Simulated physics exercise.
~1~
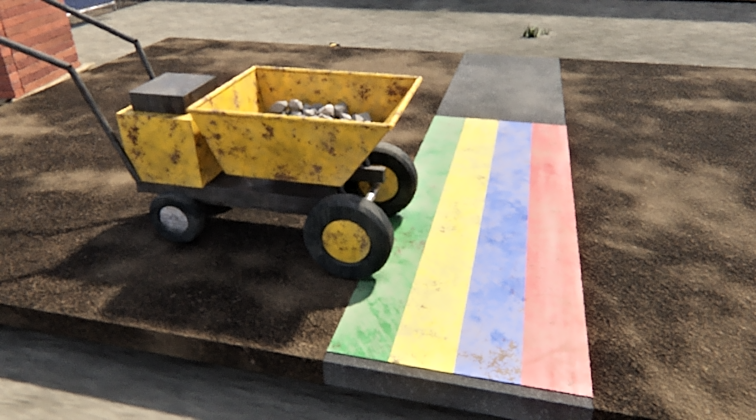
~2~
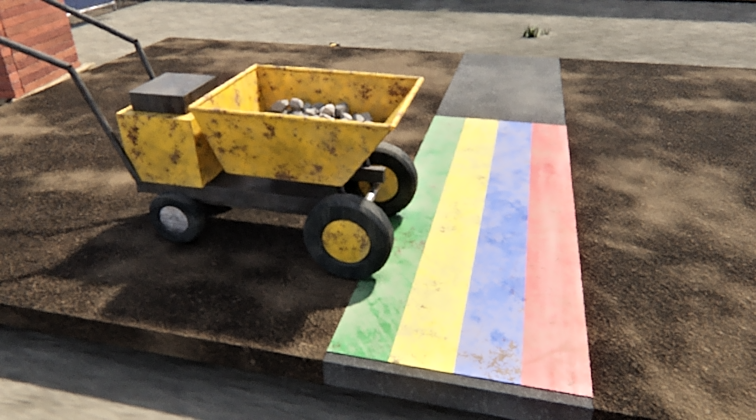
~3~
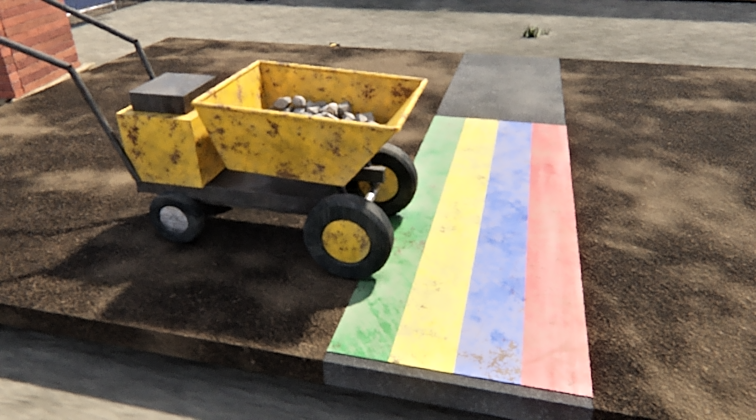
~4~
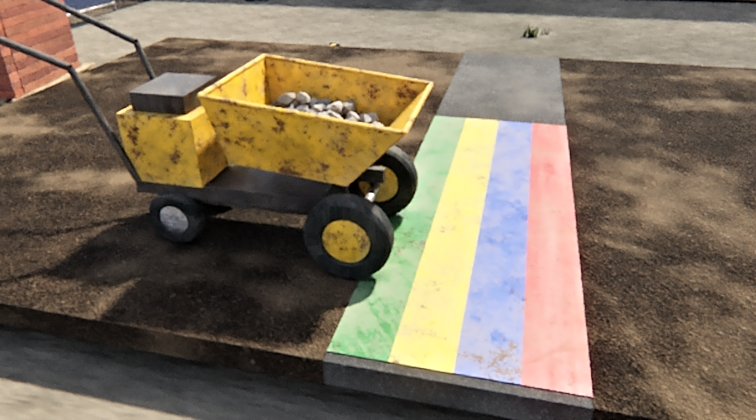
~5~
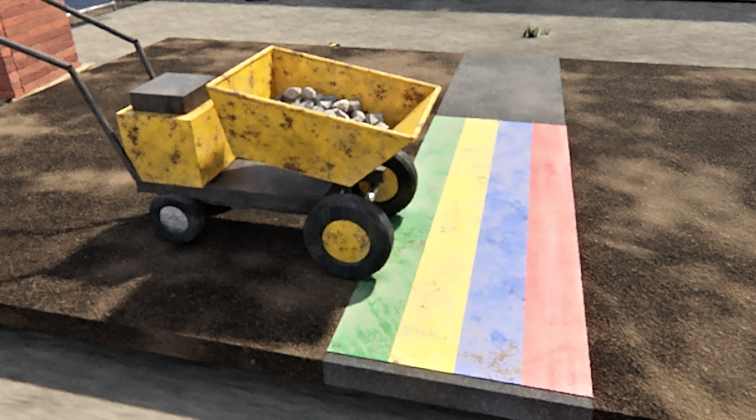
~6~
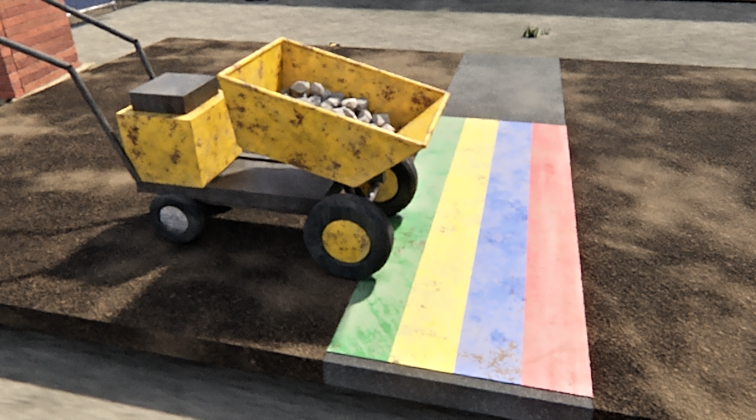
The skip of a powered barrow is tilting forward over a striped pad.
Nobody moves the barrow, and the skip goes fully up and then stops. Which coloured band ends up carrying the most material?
The blue band.
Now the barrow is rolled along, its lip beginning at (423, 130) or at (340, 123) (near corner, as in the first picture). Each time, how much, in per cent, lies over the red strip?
Roughly 40 and 10 %.
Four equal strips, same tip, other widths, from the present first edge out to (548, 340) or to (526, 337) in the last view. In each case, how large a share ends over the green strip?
The first comes to 0 per cent and the second to 0 per cent.
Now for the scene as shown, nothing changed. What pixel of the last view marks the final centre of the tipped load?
(524, 251).
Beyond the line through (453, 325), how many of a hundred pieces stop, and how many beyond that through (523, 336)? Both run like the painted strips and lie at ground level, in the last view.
First 80 in a hundred, second 40 in a hundred.
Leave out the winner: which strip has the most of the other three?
I'd say that red strip.
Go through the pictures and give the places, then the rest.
Lip of the skip at (390, 127), level; top of the load at (307, 115), broken stones; green strip at (376, 308); yellow strip at (433, 317); blue strip at (493, 326); red strip at (555, 336), in the first picture.
Lip of the skip at (391, 128), level; top of the load at (303, 123), in the second picture.
Lip of the skip at (396, 130), tipped barely; top of the load at (311, 113), in the third picture.
Lip of the skip at (404, 134), tipped a little; top of the load at (294, 116), in the fourth picture.
Lip of the skip at (413, 139), tipped a little; top of the load at (300, 112), in the fifth picture.
Lip of the skip at (424, 147), tipped clearly; top of the load at (289, 106); green strip at (376, 308); yellow strip at (433, 317); blue strip at (493, 326); red strip at (555, 336), in the sixth picture.
Soon, skip tipped steeply; all in the skip.
A while on, skip tipped right over; most in the skip; a small part over the blue strip; a stray few over the red strip.
Towards the end, skip tipped right over; about a quarter in the skip; about a third over the blue strip; about a quarter over the red strip; a small part off the paint.
Finally, skip tipped right over; about a quarter in the skip; none over the green strip; a stray few over the yellow strip; about a third over the blue strip; about a quarter over the red strip; a small part off the paint.
